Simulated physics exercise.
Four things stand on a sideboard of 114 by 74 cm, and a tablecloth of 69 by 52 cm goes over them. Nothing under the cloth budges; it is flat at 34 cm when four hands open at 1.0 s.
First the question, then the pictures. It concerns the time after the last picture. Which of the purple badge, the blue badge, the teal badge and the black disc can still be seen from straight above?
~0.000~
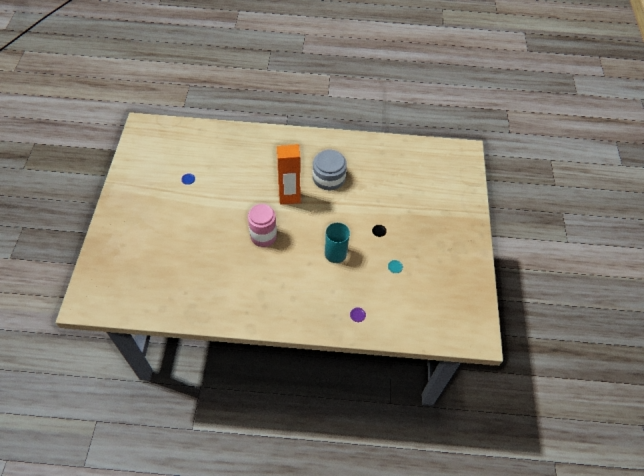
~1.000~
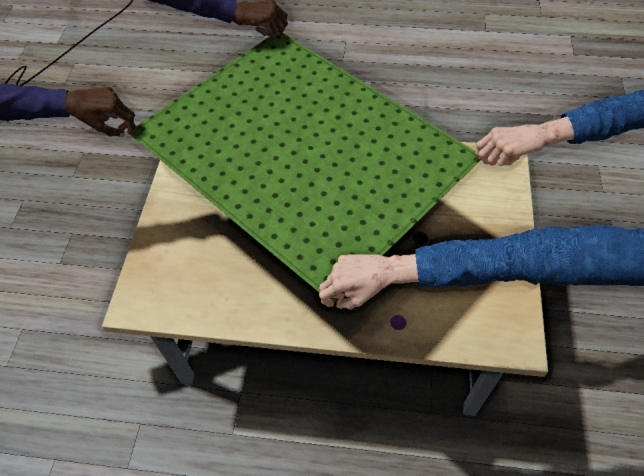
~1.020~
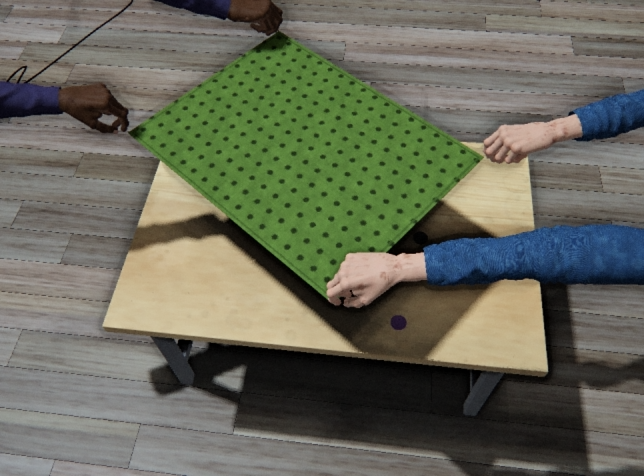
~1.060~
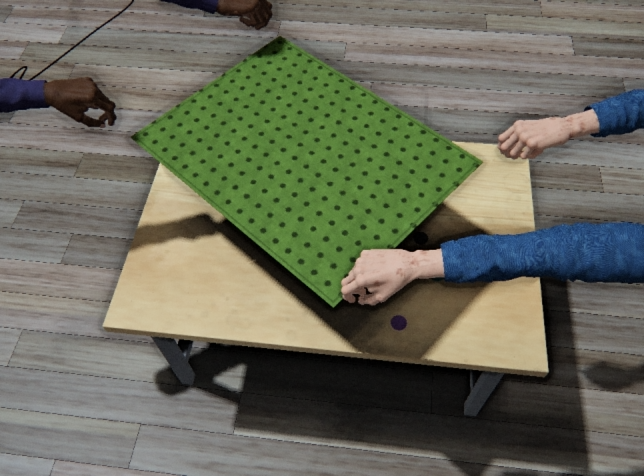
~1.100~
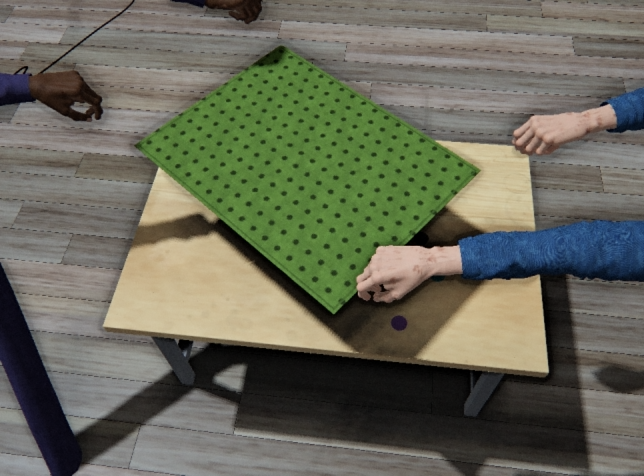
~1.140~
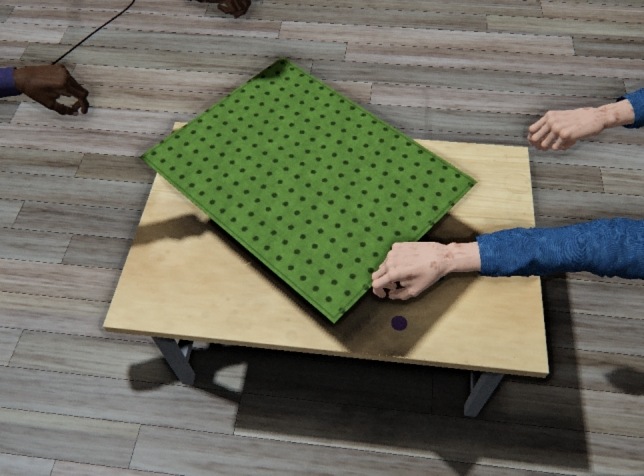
In order: The purple badge stays uncovered; the blue badge vanishes under it; the teal badge stays uncovered; the black disc still shows.
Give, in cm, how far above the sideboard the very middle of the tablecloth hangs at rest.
Roughly 18 cm high.
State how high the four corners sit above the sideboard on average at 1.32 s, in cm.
Some 0 cm up.
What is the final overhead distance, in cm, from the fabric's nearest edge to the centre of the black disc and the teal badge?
4 cm and 9 cm.
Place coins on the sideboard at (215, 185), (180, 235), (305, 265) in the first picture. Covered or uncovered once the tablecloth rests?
Check, spot by spot: Overlapped / clear / overlapped.
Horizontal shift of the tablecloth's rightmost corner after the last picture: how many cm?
14 cm.
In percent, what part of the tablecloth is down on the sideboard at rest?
About 30 %.
By 1.3 s, 25 % of it is down, spanning 67 by 65 cm, above blue badge.
By 1.5 s, 30 % of it is down, spanning 62 by 61 cm, above blue badge.
By 1.7 s, 30 % of it is down, spanning 63 by 61 cm, above blue badge.
By 1.9 s, 30 % of it is down, spanning 63 by 61 cm, above blue badge.
By 2.7 s, 30 % of it is down, spanning 63 by 61 cm, above blue badge.
